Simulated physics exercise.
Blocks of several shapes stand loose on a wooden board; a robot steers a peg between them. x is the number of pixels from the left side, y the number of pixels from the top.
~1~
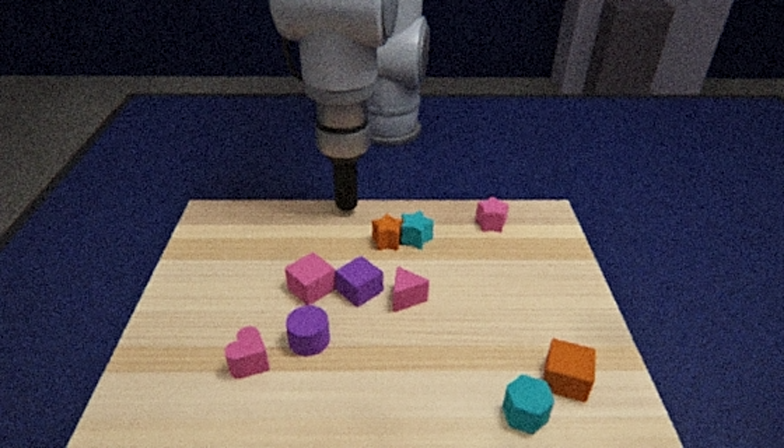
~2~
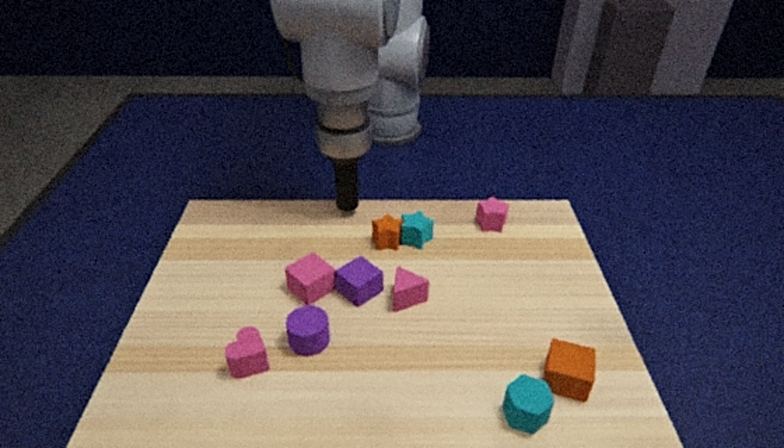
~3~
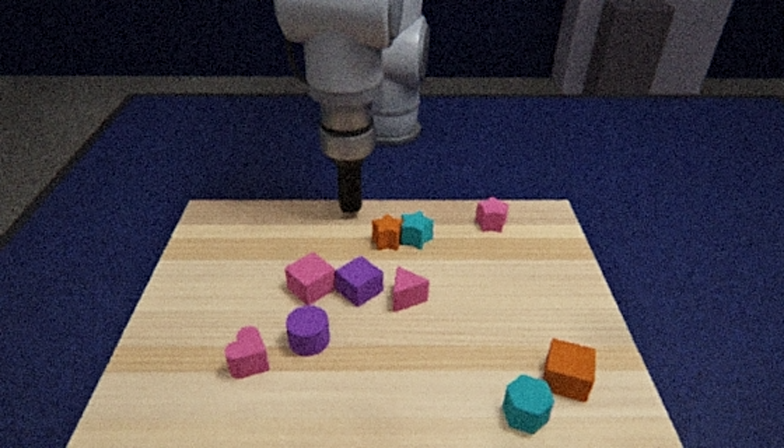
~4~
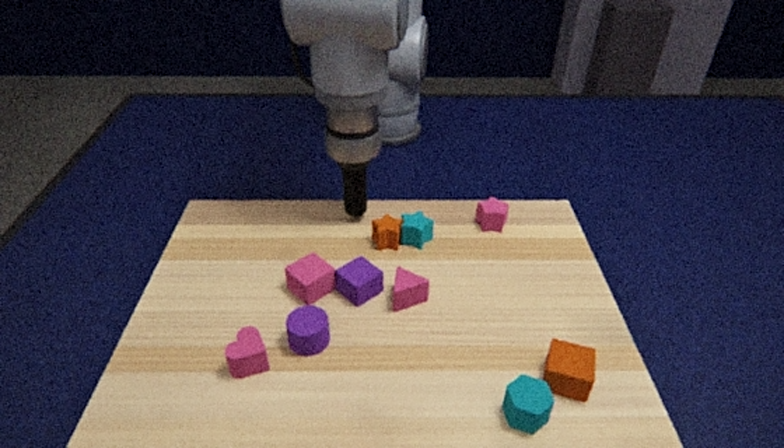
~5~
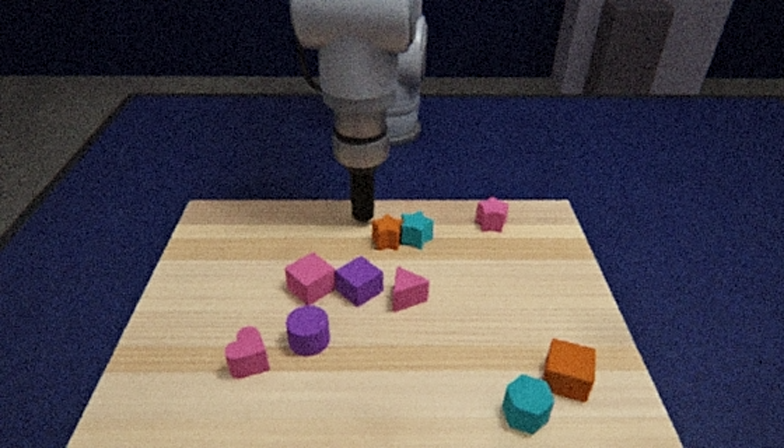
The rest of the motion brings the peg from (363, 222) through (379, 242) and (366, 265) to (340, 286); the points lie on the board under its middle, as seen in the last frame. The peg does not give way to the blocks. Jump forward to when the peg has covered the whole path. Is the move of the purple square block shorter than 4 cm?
Final answer: Yes.
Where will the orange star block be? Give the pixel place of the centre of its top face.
The orange star block ends near (402, 237).
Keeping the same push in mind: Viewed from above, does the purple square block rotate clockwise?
No, that is not what happens.
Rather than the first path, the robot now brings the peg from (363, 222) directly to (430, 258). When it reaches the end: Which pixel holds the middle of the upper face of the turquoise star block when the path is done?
Just about (448, 227).
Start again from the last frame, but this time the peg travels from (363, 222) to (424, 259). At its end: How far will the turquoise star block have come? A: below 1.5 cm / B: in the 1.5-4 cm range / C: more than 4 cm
Letter B.
On the path given first. One third of the way, peg at (379, 236); orange star block at (399, 232), turned 20° anticlockwise; turquoise star block at (422, 222), turned 25° anticlockwise.
Two thirds of the way, peg at (365, 258); orange star block at (402, 237), turned 40° anticlockwise; turquoise star block at (422, 222), turned 30° anticlockwise.
At the end, peg at (340, 279); pink square block at (304, 269), turned 15° clockwise; purple square block at (353, 288), turned 50° anticlockwise; orange star block at (402, 237), turned 40° anticlockwise; turquoise star block at (422, 222), turned 30° anticlockwise.
